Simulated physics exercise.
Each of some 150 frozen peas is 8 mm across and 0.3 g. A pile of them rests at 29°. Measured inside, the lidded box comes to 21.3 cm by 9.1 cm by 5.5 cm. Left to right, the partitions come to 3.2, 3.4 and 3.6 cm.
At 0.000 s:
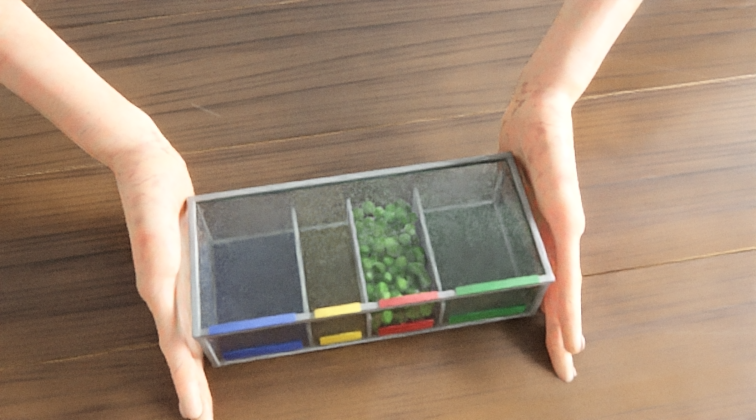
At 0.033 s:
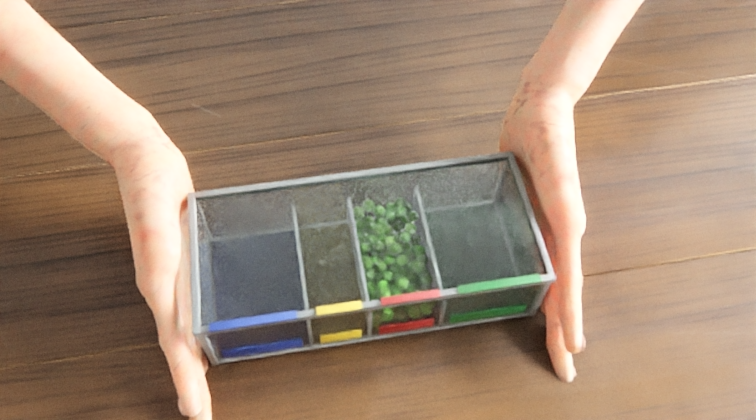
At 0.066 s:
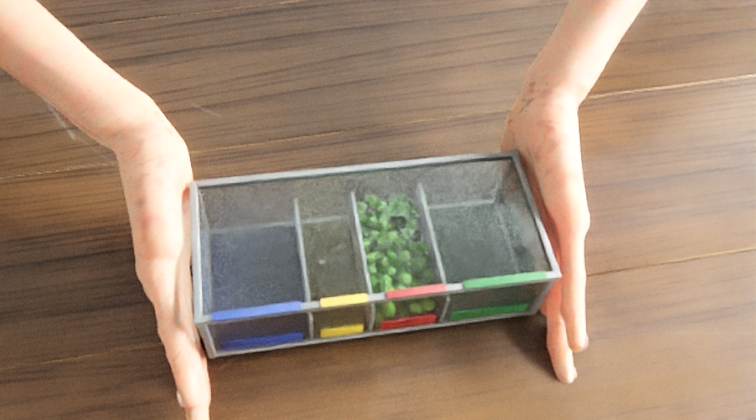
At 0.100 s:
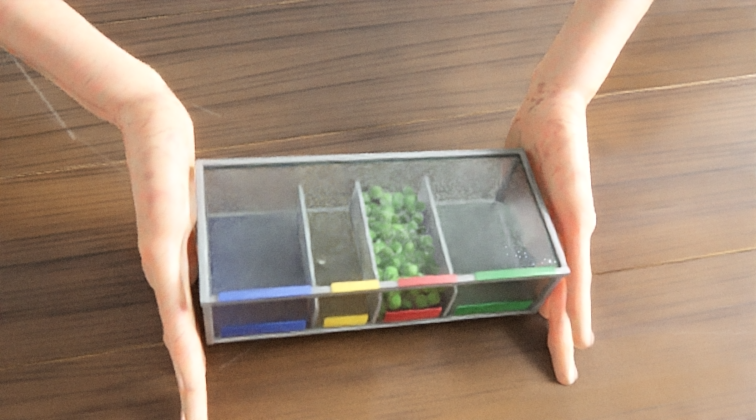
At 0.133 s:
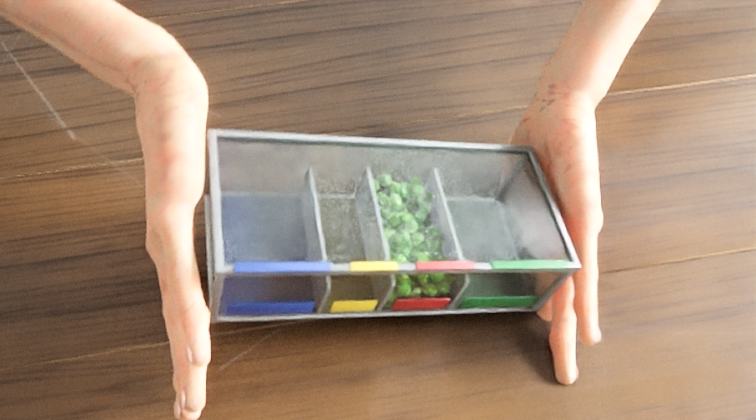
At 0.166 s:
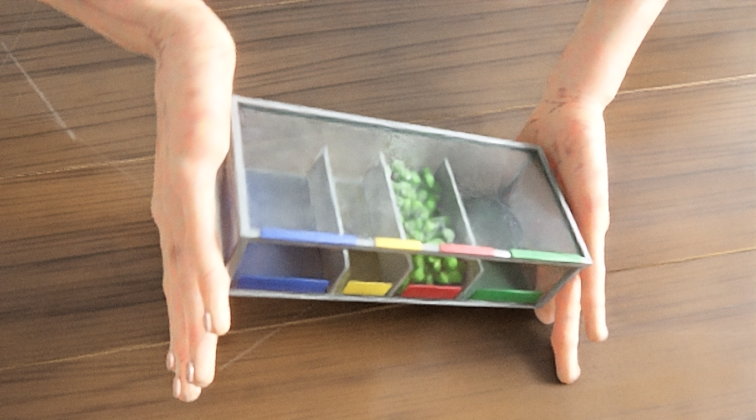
To begin with, two hands hold a clear, lidded box on a wooden surface, with small green peas piled in its red-marked section and the other three sections empty. The hands then tilt the box, slightly at first, then more steeply, its left end rising higher while the peas stay in their section.
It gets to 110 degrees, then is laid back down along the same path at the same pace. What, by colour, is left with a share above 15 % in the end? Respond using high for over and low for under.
Red high, blue low, green high, yellow low.
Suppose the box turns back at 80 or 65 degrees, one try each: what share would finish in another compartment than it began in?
I'd put them near 40 and 15 percent in that order.
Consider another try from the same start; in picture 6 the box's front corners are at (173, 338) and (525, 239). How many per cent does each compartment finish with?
Red 5 %; blue 95 %; green 0 %; yellow 0 %.
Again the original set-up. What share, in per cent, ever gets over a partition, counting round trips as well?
Close to 65 percent.
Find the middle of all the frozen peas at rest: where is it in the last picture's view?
Somewhere around (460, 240) in the final frame.
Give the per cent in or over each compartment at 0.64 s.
Red = 65, blue = 0, green = 35, yellow = 0 (per cent).
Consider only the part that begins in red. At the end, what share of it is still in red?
30 %.
Then, at 0.64 s, tilt 109 degrees; red 65 %, green 35 %.
After 0.95 s, tilt 45 degrees; red 35 %, green 65 %.
Then, at 1.36 s, tilt 0 degrees; red 35 %, green 65 %.
By 1.8 s all is still; red 35 %, blue 0 %, green 65 %, yellow 0 %.
